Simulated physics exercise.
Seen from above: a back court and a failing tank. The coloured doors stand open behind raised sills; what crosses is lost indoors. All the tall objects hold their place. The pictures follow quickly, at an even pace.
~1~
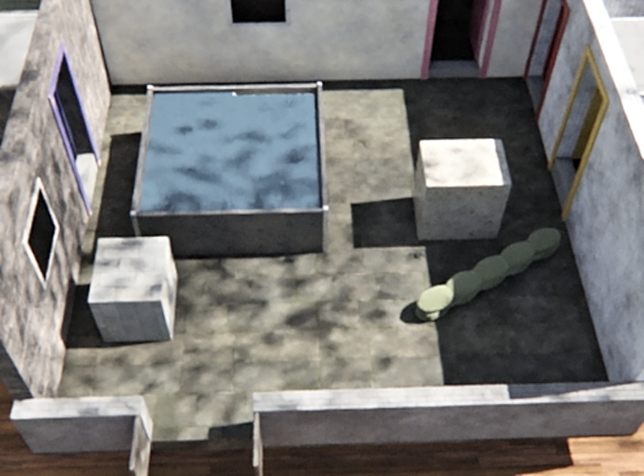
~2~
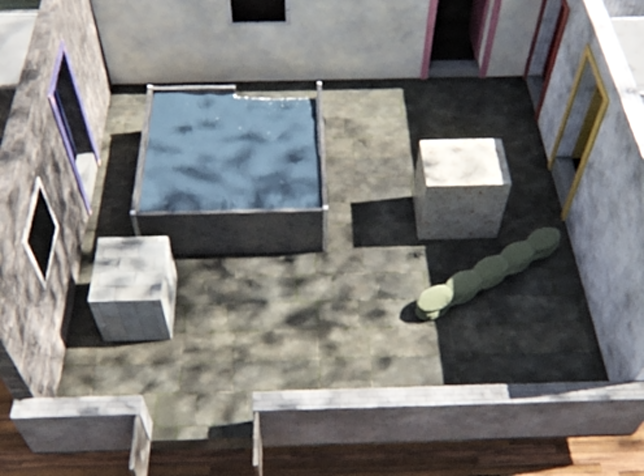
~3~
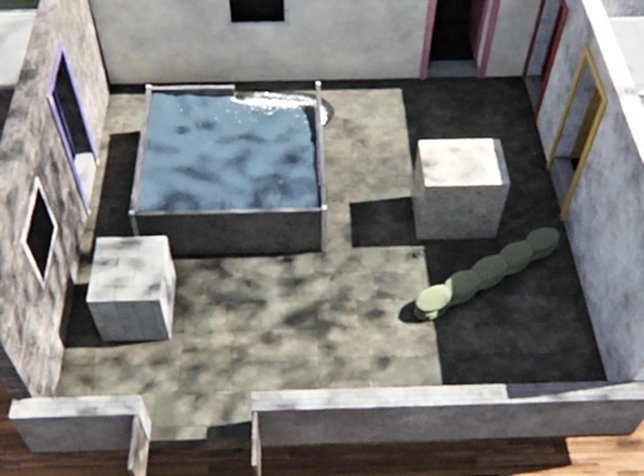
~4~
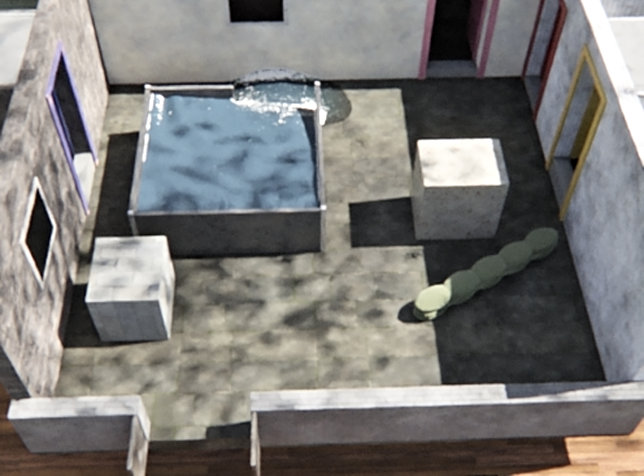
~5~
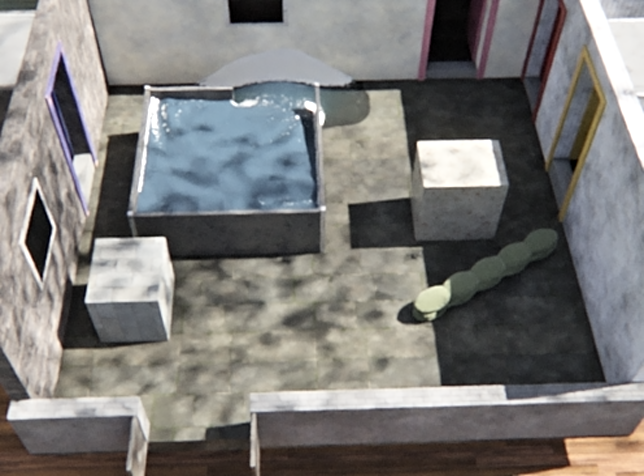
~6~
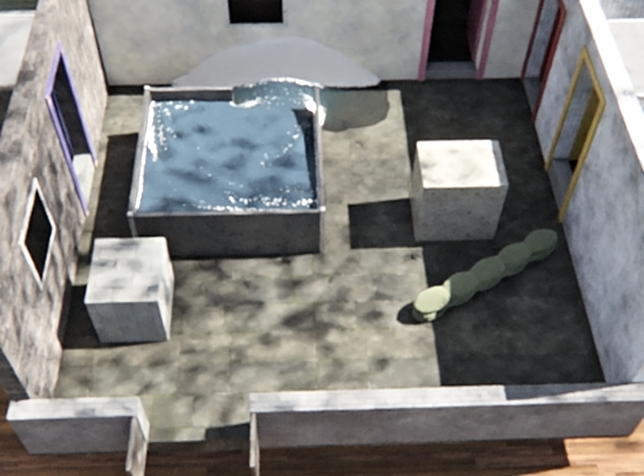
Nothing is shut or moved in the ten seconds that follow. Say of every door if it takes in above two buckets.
One by one: The blue door admits no more than that; the red door lets in a lot; the pink door admits no more than that; the yellow door admits no more than that.
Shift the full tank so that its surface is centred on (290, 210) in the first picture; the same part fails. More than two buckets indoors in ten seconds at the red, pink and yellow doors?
One by one: The red door goes over, the pink door lets more in, the yellow door holds.
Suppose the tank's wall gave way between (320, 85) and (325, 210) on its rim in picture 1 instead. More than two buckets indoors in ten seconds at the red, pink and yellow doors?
In short: Red floods, pink floods, yellow floods.
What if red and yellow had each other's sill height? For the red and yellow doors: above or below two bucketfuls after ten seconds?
My reading: Red door is over; yellow door goes over.
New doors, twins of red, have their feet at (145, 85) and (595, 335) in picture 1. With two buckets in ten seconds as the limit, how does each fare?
One after the other: Floods, takes less.
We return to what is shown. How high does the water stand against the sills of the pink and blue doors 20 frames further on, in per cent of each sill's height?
Roughly 60 per cent, then 40 per cent.
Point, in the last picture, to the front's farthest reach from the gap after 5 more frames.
Close to (499, 84).
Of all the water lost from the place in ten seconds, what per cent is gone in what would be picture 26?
About 50 per cent.
A moment on, water covers 20 % of the floor; the blue door not reached, the red door not reached, the pink door wet at the sill, nothing in, the yellow door not reached.
Next, water covers 35 % of the floor; the blue door wet at the sill, nothing in, the red door over two buckets in, the pink door wet at the sill, nothing in, the yellow door wet at the sill, nothing in.
Then, water covers 50 % of the floor; the blue door wet at the sill, nothing in, the red door far over two buckets in, the pink door wet at the sill, nothing in, the yellow door wet at the sill, nothing in.
Later, water covers 90 % of the floor; the blue door wet at the sill, nothing in, the red door far over two buckets in, the pink door wet at the sill, nothing in, the yellow door wet at the sill, nothing in.
In the end, water covers 95 % of the floor; the blue door wet at the sill, nothing in, the red door far over two buckets in, the pink door wet at the sill, nothing in, the yellow door wet at the sill, nothing in.
